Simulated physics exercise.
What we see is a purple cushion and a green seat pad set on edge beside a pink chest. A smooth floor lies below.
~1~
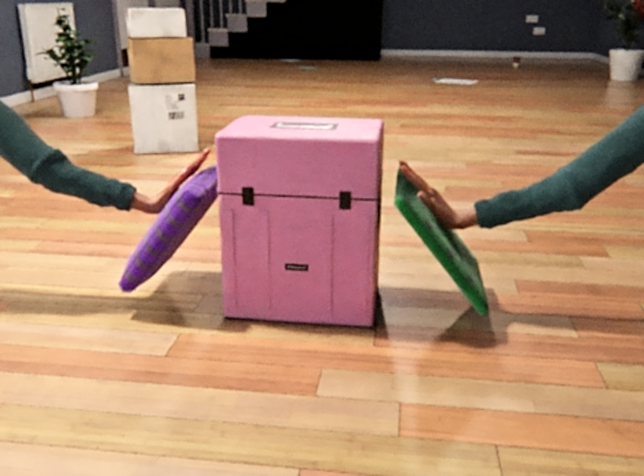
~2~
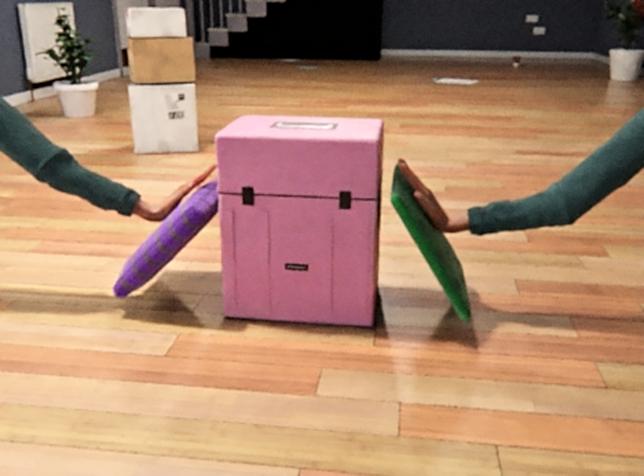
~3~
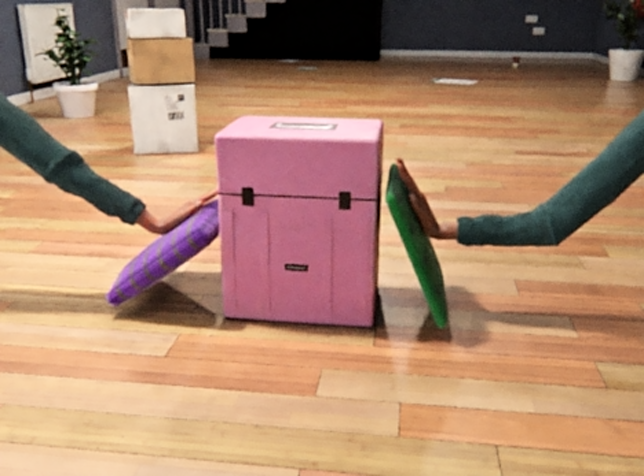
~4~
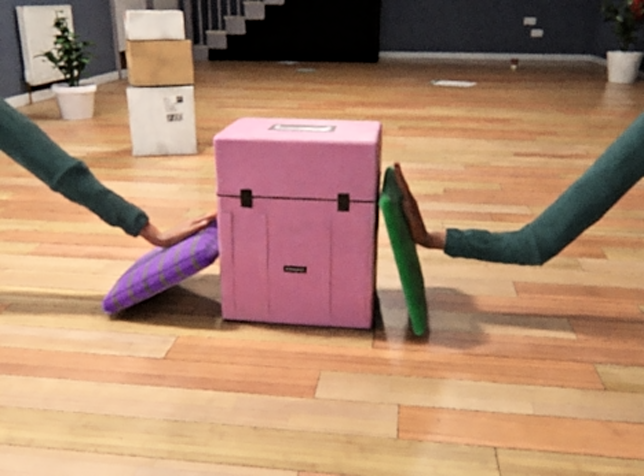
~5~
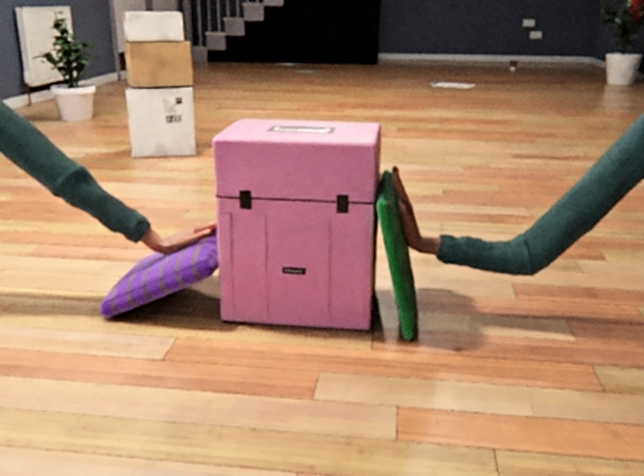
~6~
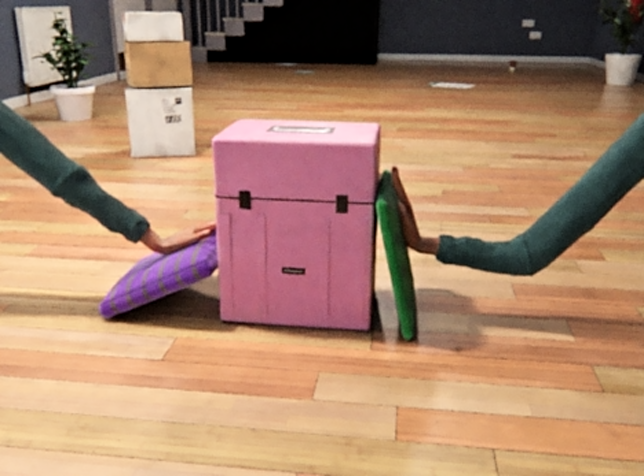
The video shows two hands pressing a purple cushion and a green seat pad toward opposite sides of a pink chest; the left hand lowers the cushion to a shallow slant while the right brings the pad nearly upright.
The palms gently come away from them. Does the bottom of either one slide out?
Purple cushion: Bottom slides out; green seat pad: Bottom holds.
Then, 0.20 s on from there, cushion flat on the floor near (171, 278); seat pad propped as before near (396, 250).
Then, 0.34 s on from there, cushion flat on the floor near (171, 284); seat pad propped as before near (396, 250).
In the end, cushion flat on the floor near (172, 285); seat pad propped as before near (396, 250). The purple cushion slides down flat and the green seat pad keeps leaning.
